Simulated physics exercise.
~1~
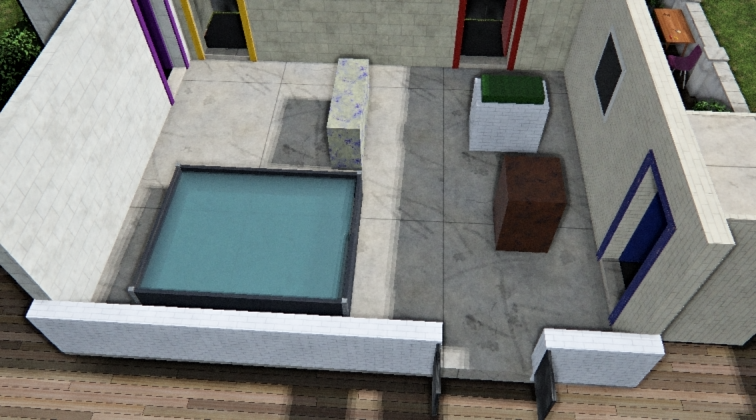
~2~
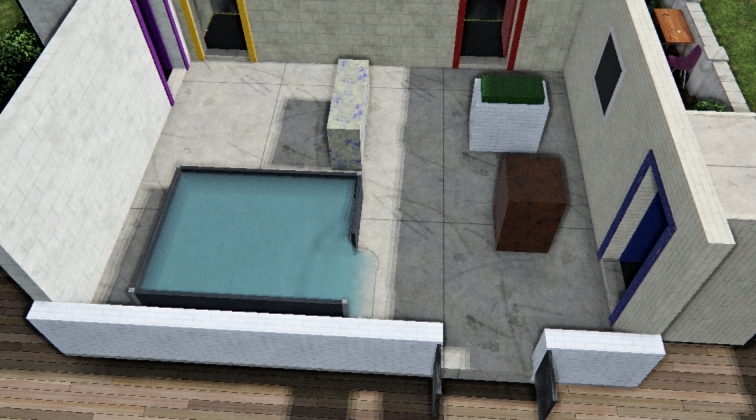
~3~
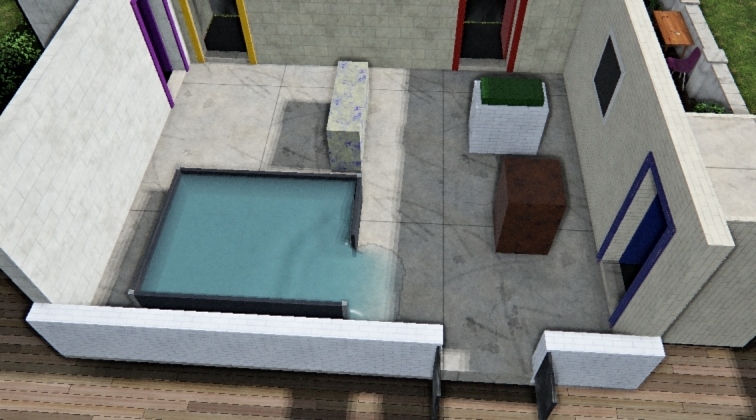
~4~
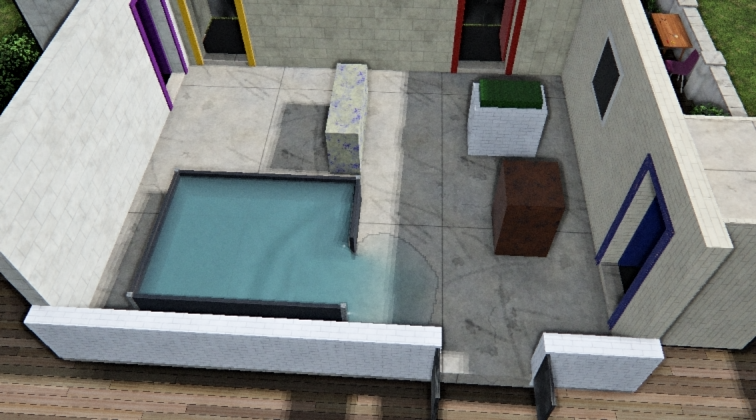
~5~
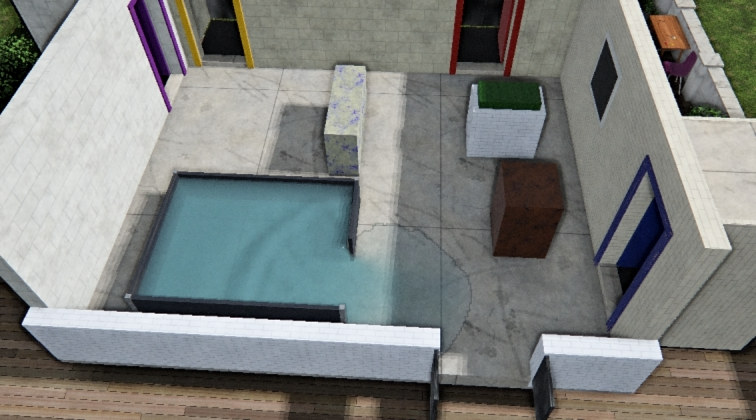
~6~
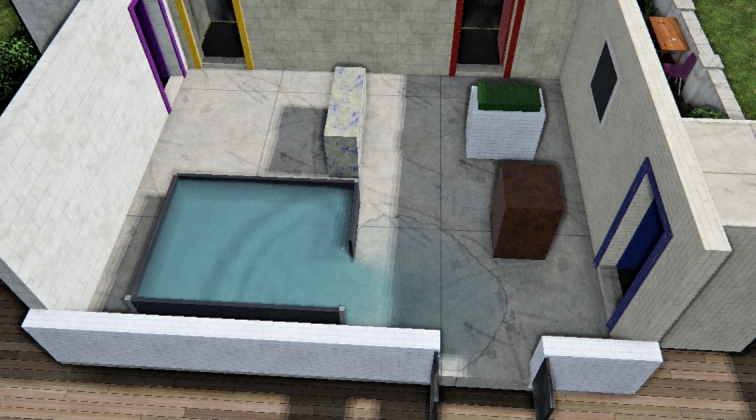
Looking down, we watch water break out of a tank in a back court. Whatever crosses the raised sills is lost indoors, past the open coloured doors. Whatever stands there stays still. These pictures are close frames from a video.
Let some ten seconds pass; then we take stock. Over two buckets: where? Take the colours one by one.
Blue door yes, purple door no, red door no, yellow door no.
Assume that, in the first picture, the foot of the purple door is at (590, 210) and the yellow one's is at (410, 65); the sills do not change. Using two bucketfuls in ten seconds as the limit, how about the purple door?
What follows is that the purple door gets beyond it.
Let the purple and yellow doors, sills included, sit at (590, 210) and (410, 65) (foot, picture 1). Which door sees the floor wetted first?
Result: The one in blue.
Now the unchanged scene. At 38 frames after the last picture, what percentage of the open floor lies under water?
By my count, 50 percent.
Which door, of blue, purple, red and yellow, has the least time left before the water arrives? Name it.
My answer is the blue door.
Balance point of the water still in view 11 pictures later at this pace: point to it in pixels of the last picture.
Somewhere near (318, 273).
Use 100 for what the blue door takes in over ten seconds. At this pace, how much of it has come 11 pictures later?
My estimate: Close to 5 per cent.
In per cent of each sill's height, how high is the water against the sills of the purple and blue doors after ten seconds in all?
About 0 and 100 per cent.
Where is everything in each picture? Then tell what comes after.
Still water in the open tank at (255, 231), in the first frame.
The front is at (366, 253), out from the gap at (349, 281), in the second frame.
Water pours out at (348, 284) and has run to (394, 260), in the third frame.
Water pours out at (347, 286) and has run to (430, 278), in the fourth frame.
The front is at (463, 285), out from the gap at (346, 288), in the fifth frame.
Water pours out at (346, 289) and has run to (498, 292), in the sixth frame.
A moment on, water covers 20 % of the floor; the blue door wet at the sill, nothing in, the purple door not reached, the red door not reached, the yellow door not reached.
Next, water covers 25 % of the floor; the blue door under two buckets in, the purple door not reached, the red door not reached, the yellow door not reached.
Then, water covers 35 % of the floor; the blue door far over two buckets in, the purple door not reached, the red door not reached, the yellow door not reached.
Later, water covers 50 % of the floor; the blue door far over two buckets in, the purple door not reached, the red door wet at the sill, nothing in, the yellow door not reached.
In the end, water covers 75 % of the floor; the blue door far over two buckets in, the purple door not reached, the red door wet at the sill, nothing in, the yellow door wet at the sill, nothing in.
